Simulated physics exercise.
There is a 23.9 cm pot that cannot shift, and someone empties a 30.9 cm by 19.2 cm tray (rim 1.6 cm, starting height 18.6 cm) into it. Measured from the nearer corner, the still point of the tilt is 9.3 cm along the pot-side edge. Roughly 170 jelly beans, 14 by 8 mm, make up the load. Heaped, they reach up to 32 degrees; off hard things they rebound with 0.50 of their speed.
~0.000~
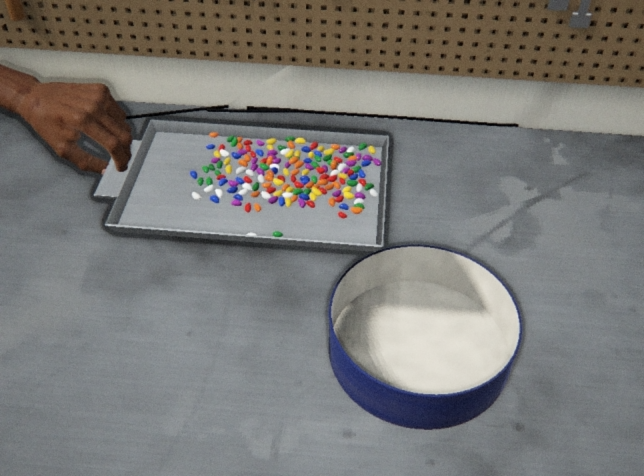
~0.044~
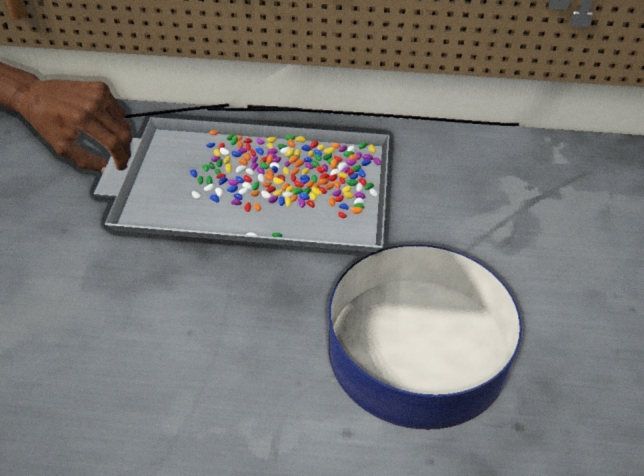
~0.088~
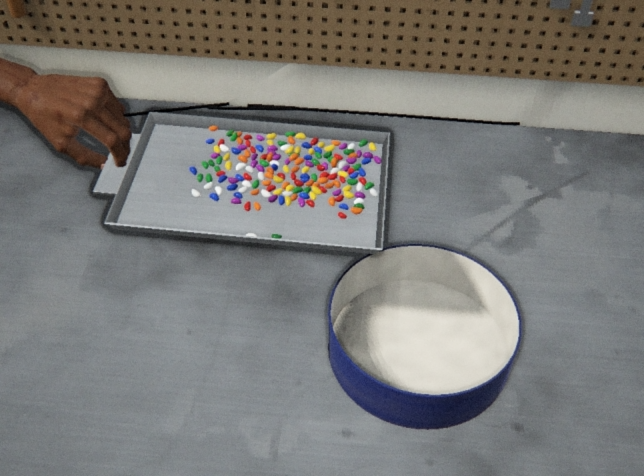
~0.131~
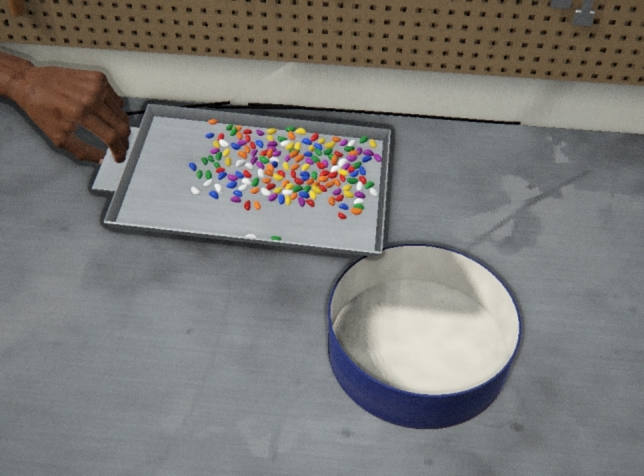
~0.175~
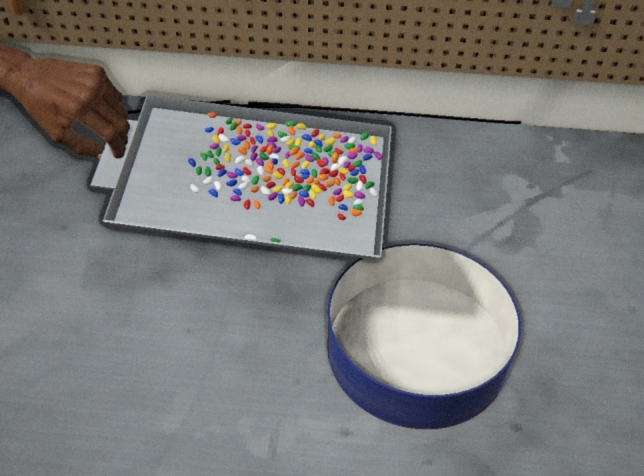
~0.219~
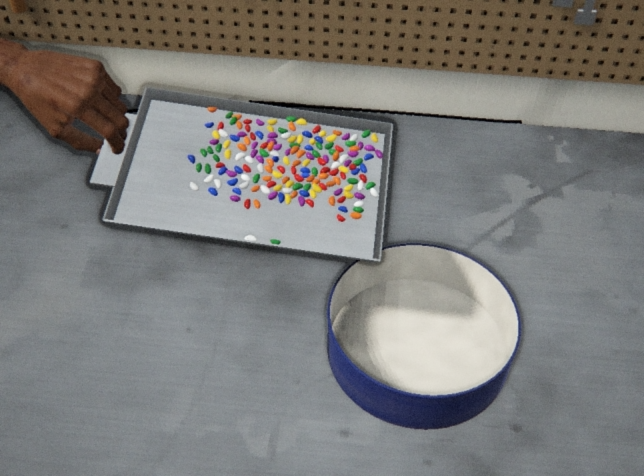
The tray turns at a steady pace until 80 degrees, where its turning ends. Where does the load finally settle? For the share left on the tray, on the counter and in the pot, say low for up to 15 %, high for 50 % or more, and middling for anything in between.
Tray - low, counter - middling, pot - high.
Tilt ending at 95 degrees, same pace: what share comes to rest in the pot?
Around 60 %, I reckon.
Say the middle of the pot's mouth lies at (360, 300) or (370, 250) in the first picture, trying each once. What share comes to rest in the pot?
In order, about 95 and about 65 per cent.
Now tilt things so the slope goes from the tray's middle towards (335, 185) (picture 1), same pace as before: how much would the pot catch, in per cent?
The share would be about 35 percent.
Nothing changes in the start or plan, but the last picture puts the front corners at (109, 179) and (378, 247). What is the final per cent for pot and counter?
Pot 90, counter 10.
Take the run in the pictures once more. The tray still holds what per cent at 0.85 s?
About 50 per cent.
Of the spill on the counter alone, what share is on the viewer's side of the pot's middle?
Share: Some 70 %.
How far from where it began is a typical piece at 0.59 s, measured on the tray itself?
By then it sits near 9 cm from where it began.
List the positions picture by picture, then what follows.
The first frame shows tray tilt 0 degrees, front corners at (113, 221) and (377, 242); middle of the pieces at (286, 172); pot at (425, 314).
The second frame shows tray tilt 1 degrees, front corners at (112, 221) and (377, 242); middle of the pieces at (286, 171).
The third frame shows tray tilt 3 degrees, front corners at (112, 220) and (376, 245); middle of the pieces at (286, 169).
The fourth frame shows tray tilt 6 degrees, front corners at (111, 218) and (376, 248), lowest corner right front; middle of the pieces at (286, 166).
The fifth frame shows tray tilt 10 degrees, front corners at (111, 217) and (375, 251), lowest corner right front; middle of the pieces at (286, 163).
The sixth frame shows tray tilt 14 degrees, front corners at (110, 216) and (375, 255), lowest corner right front; middle of the pieces at (286, 161); pot at (424, 313). The tray's pace is about 85 degrees a second.
After 0.59 s, tilt 45 degrees; the tray holds 100 %, the pot 0 %.
After 0.85 s, tilt 68 degrees; the tray holds 50 %, the pot 25 %.
After 1.20 s, tilt 80 degrees; the tray holds 5 %, the pot 55 %.
By 2.6 s all is still; tray 0 %, counter 35 %, pot 65 %.
